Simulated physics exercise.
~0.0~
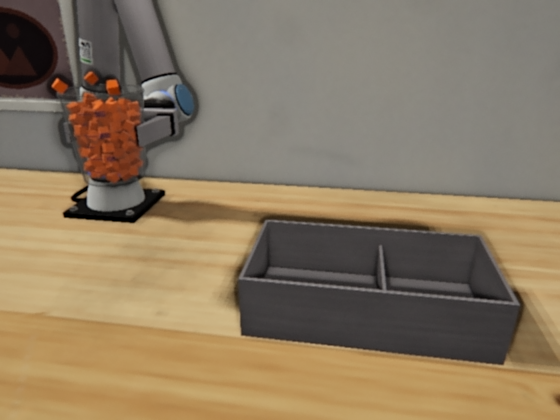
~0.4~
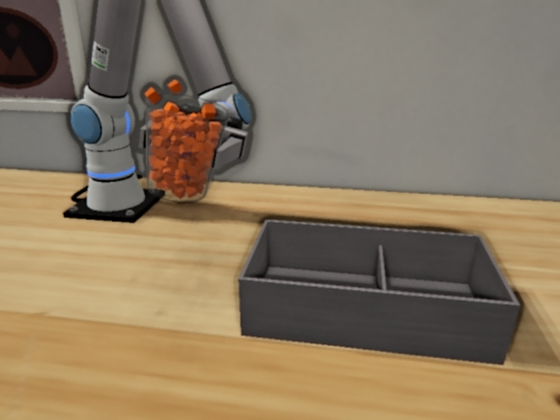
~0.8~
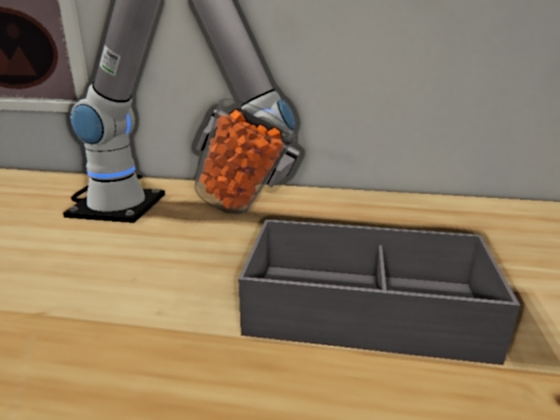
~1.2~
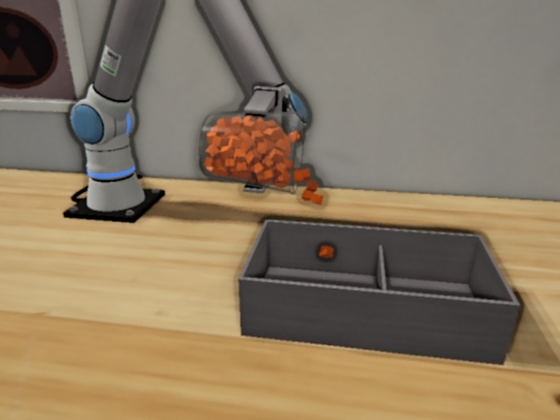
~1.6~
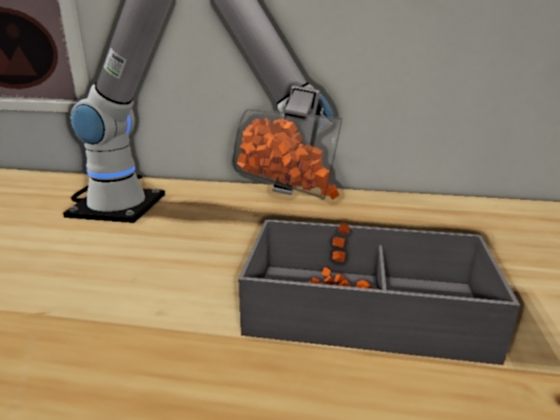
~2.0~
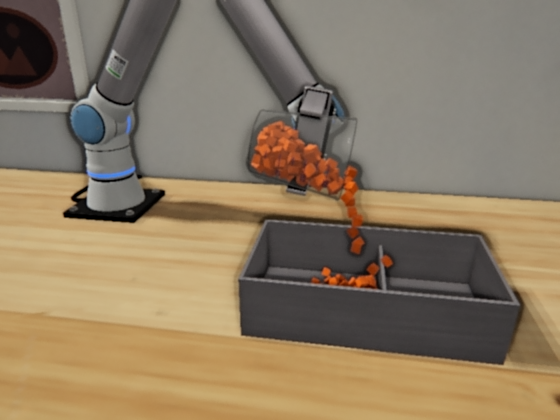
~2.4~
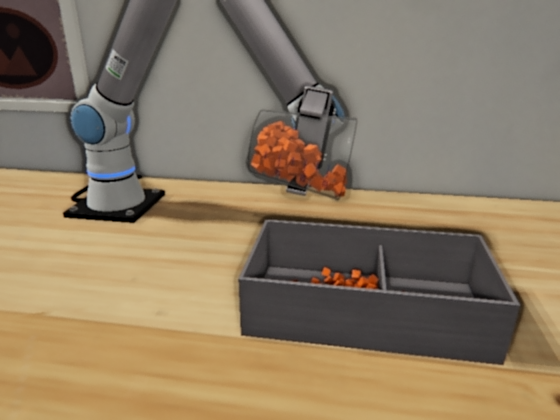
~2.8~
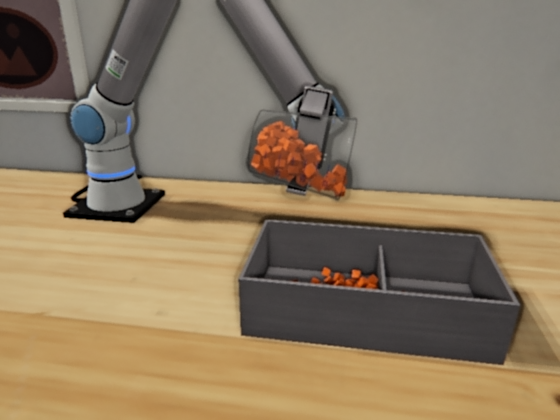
A robot arm carried a clear beaker heaped with orange cubes to the right, tipped it onto its side and poured some into the left part of a gray divided box, then held still with many cubes still in the beaker.
